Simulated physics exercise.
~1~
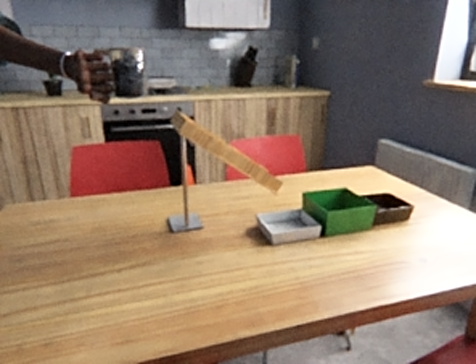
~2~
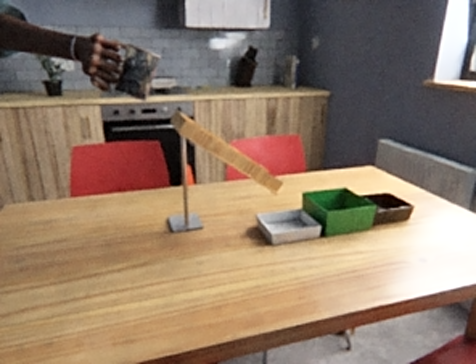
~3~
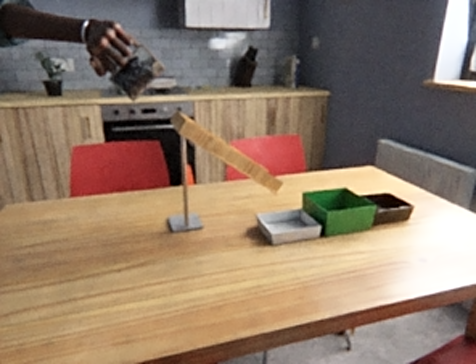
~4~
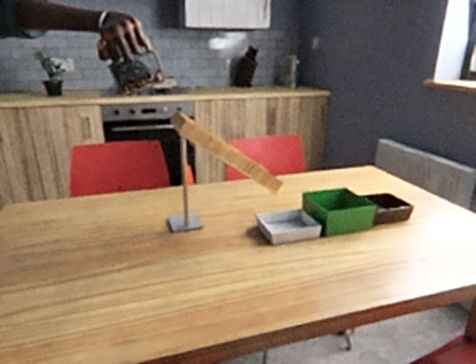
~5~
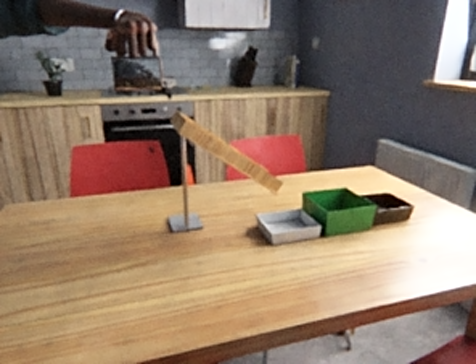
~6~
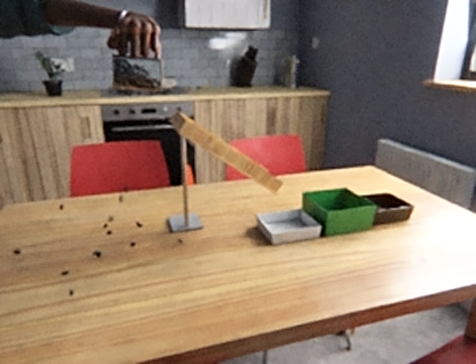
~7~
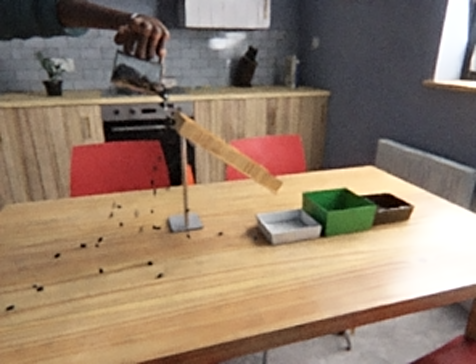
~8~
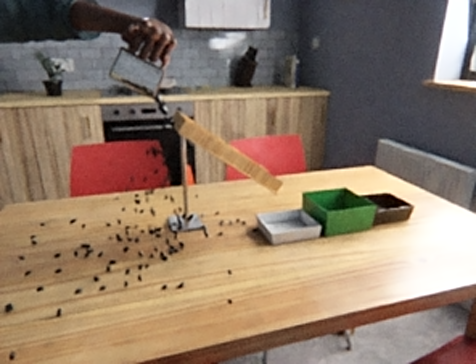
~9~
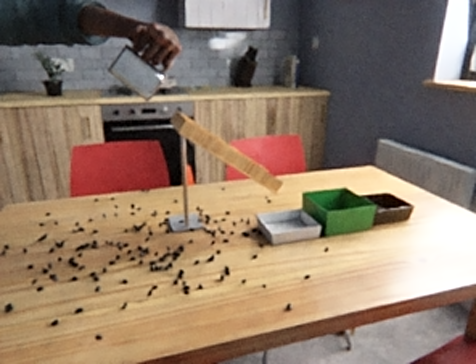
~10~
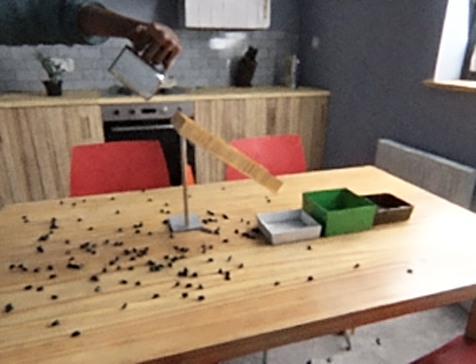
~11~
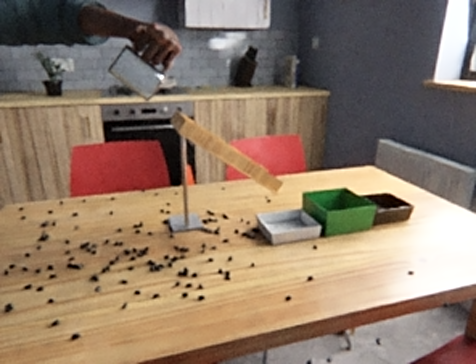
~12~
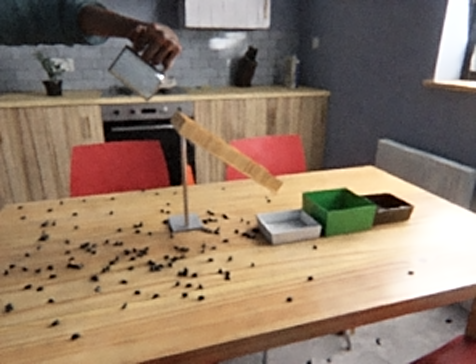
A kitchen with grey walls and wooden cabinets is seen from across a wooden table, with red chairs behind it. A tilted wooden chute stands on a thin post, sloping down to the right towards a white tin, a green tin and a dark tin. At the upper left, a hand holds a clear cup of black beans and tips it steadily over the chute's top. A few beans drop out, then many pour down, bouncing and scattering over the tabletop. The cup ends upside down and empty, with beans strewn across the table and none in the tins.
